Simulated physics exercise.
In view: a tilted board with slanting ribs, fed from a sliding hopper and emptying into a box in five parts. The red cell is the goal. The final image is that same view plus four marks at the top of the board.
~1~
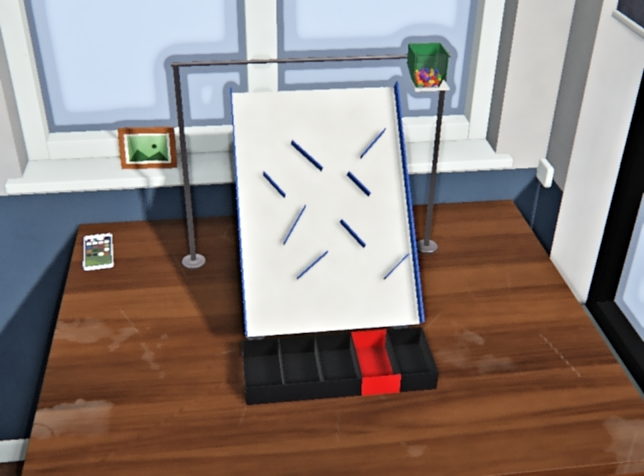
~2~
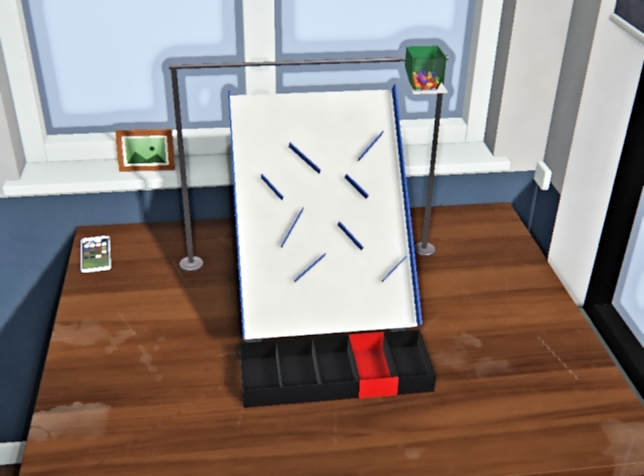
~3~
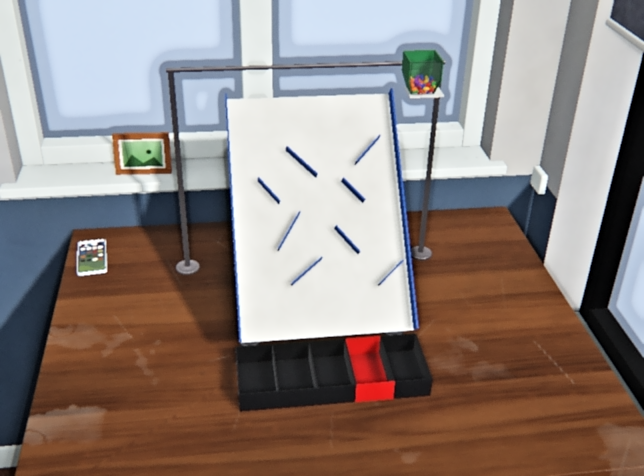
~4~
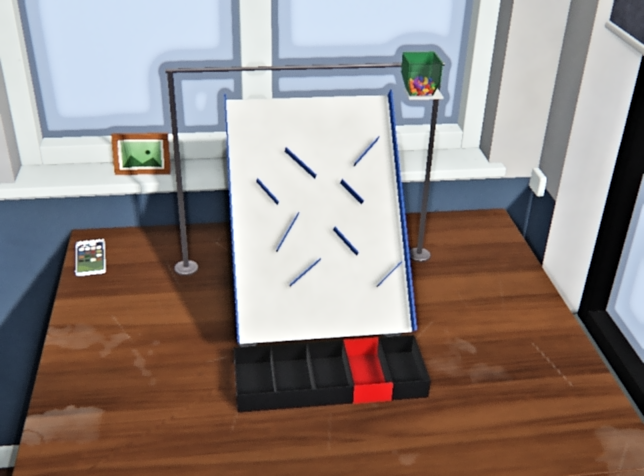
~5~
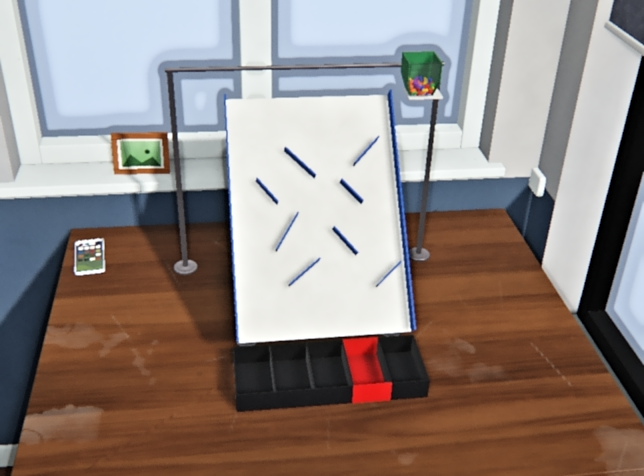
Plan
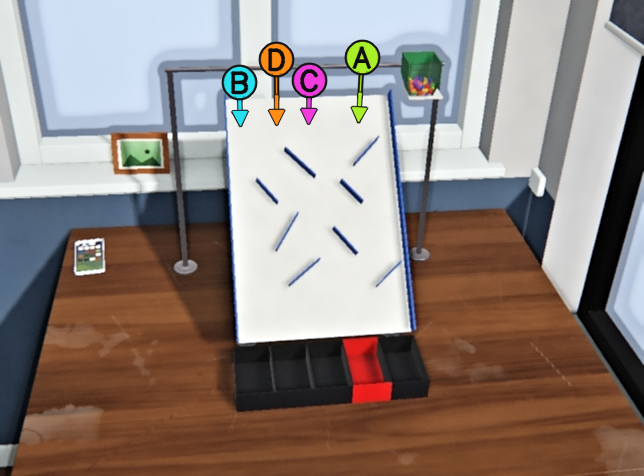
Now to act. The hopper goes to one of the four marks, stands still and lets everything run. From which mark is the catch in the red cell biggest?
Mark C does it best.
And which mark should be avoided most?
That would be B.
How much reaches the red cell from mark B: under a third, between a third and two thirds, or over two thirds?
Under a third.
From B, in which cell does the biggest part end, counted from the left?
The first.
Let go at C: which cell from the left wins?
The fourth from the left.
On the marked copy, mark A meets the board at (358, 116); mark B meets the board at (240, 120); mark C meets the board at (308, 118); mark D meets the board at (276, 119).
If A is chosen, about two thirds in the red cell, about a third in other cells.
If B is chosen, a stray few in the red cell, most in other cells, a small part outside the box.
If C is chosen, most in the red cell, about a quarter in other cells.
If D is chosen, about a third in the red cell, about two thirds in other cells, a stray few held on the board.
